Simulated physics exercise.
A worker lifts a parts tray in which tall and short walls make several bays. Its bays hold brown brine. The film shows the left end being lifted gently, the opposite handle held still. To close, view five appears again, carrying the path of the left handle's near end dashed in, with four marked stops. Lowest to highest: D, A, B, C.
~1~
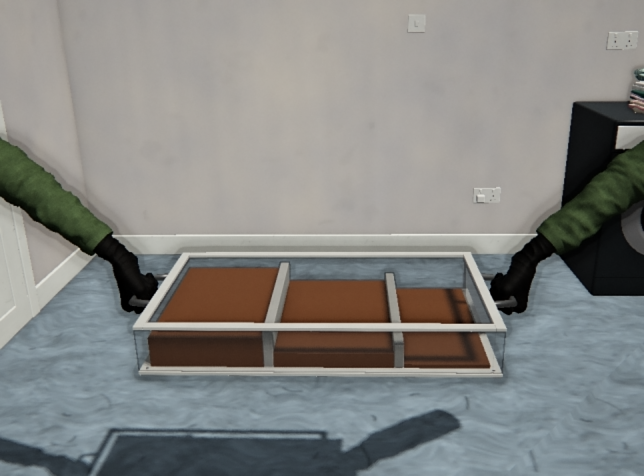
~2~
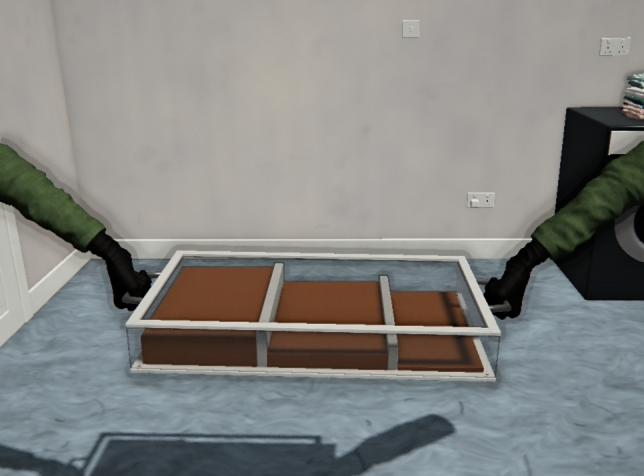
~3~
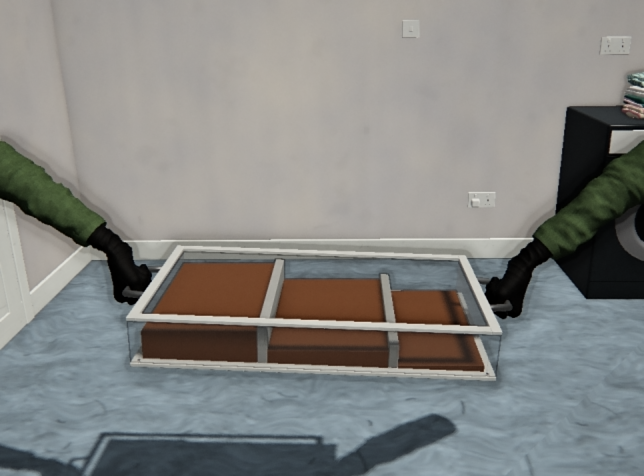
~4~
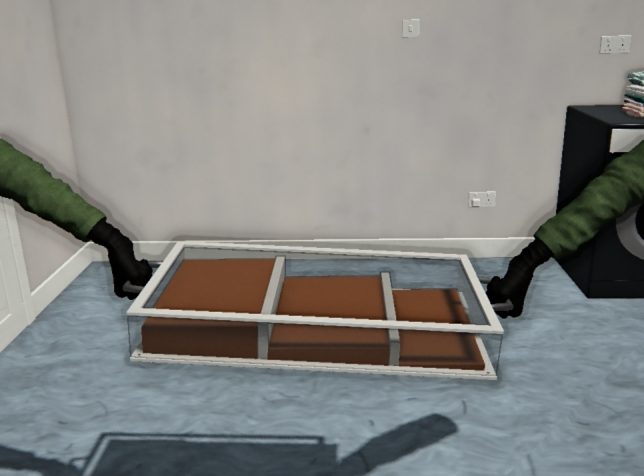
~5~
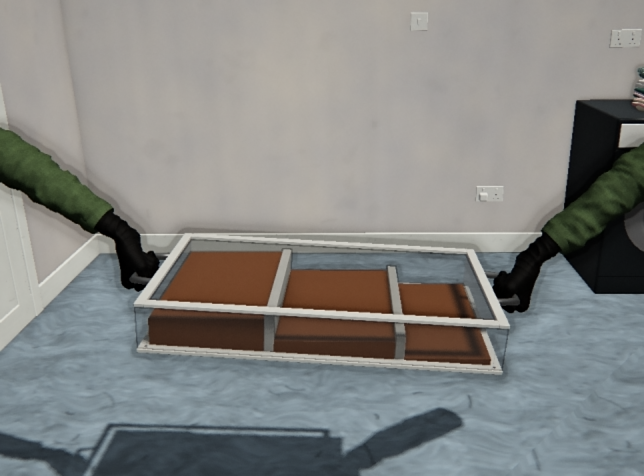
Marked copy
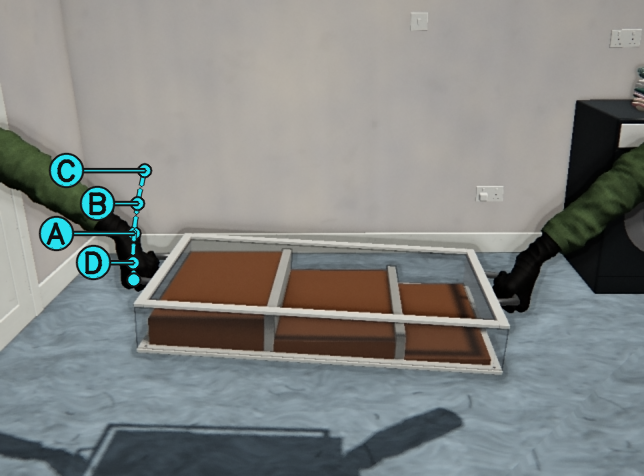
In a room with pale grey walls and a mottled blue-grey floor, the view faces the back wall, with sockets on it and a black appliance at the right. Two green-sleeved arms in black gloves hold a clear, white-edged tray of three bays of brown contents, highest at the left. The arms tilt the tray slightly down to the right, raising its left end, while the view shifts slightly.
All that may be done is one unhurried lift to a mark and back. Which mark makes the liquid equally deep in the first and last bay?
Go for B.
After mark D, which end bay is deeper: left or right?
The left one.
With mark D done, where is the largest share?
That is the left bay.
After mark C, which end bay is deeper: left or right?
The right one.
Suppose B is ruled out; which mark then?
That would be C.
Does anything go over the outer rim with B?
No.
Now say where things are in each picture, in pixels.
In the first picture, the tray is level; deepest in the left bay, at (224, 299), shallowest in the right; left handle at (142, 290).
The second picture shows tipped about 1° down to the right; no wall is crossed; left handle at (135, 287).
The third picture shows tipped about 2° down to the right; no wall is crossed; left handle at (135, 281).
The fourth picture shows tipped about 4° down to the right; no wall is crossed; left handle at (136, 276).
The fifth picture shows tipped about 4° down to the right; deepest in the left bay, at (225, 282), shallowest in the right; left handle at (143, 268).
In cyan, A at (134, 233); B at (137, 203); C at (144, 170); D at (133, 262).
If A is chosen, the left end bay stands much deeper than the other; nothing spills.
If B is chosen, the two end bays stand about equally deep; nothing spills.
If C is chosen, the right end bay stands much deeper than the other; about 3 % goes over the rim.
If D is chosen, the left end bay stands much deeper than the other; nothing spills.
